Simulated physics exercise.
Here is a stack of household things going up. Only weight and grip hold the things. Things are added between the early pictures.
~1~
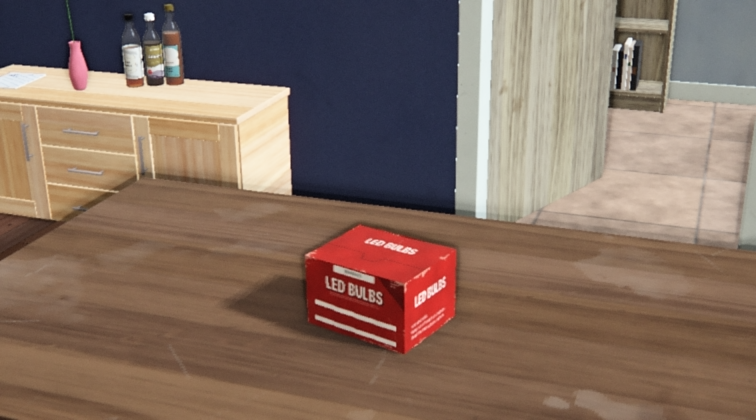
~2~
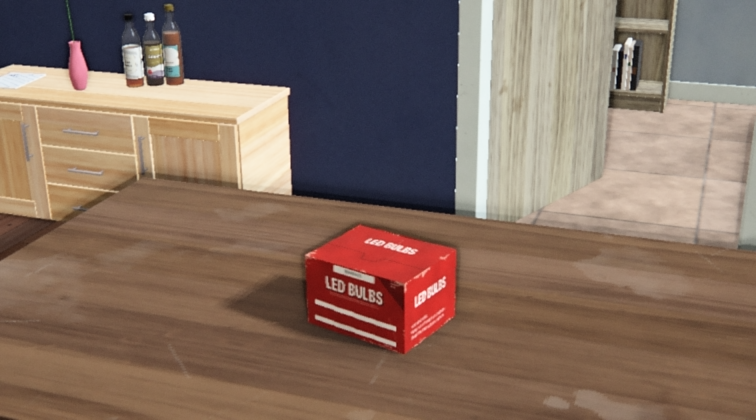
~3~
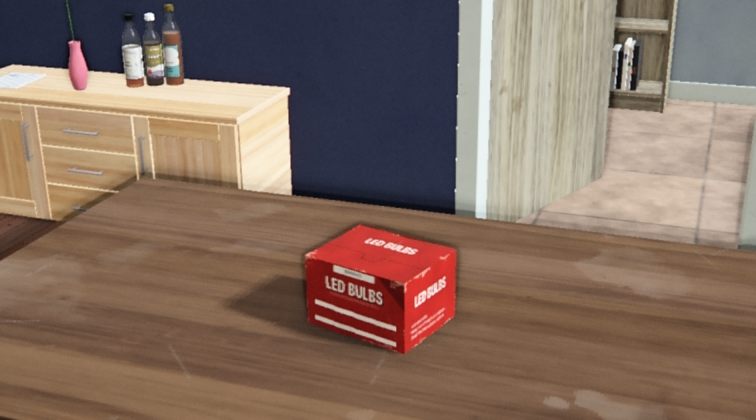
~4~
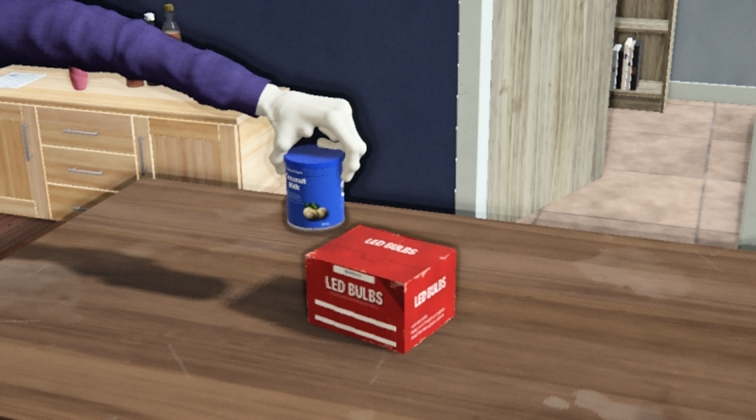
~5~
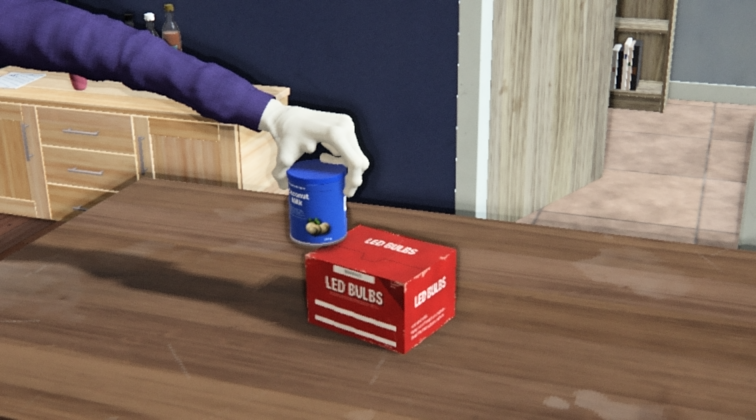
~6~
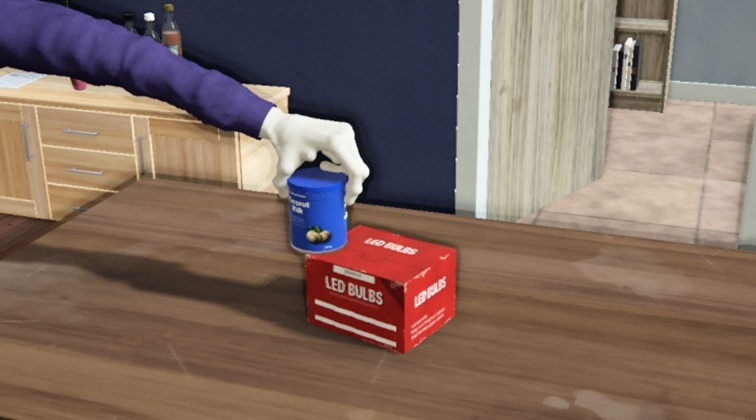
Gloved hand in purple sleeve bringing in a blue tub from the left and lowering it onto a red LED bulbs box.
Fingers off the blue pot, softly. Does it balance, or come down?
Here the pile comes apart.
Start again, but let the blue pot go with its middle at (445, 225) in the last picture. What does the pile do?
Then it comes apart.
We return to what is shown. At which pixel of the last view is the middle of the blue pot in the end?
Around (271, 270).
Then, 0.40 s past the last view, blue pot now fallen.
Then, 0.50 s past the last view, things are still on the move.
Then, 1.60 s past the last view, nothing new.
Finally, fallen, blue pot; red box still in place. Final places as the last picture's camera would see them, blue pot near (271, 270). The pile gives way.
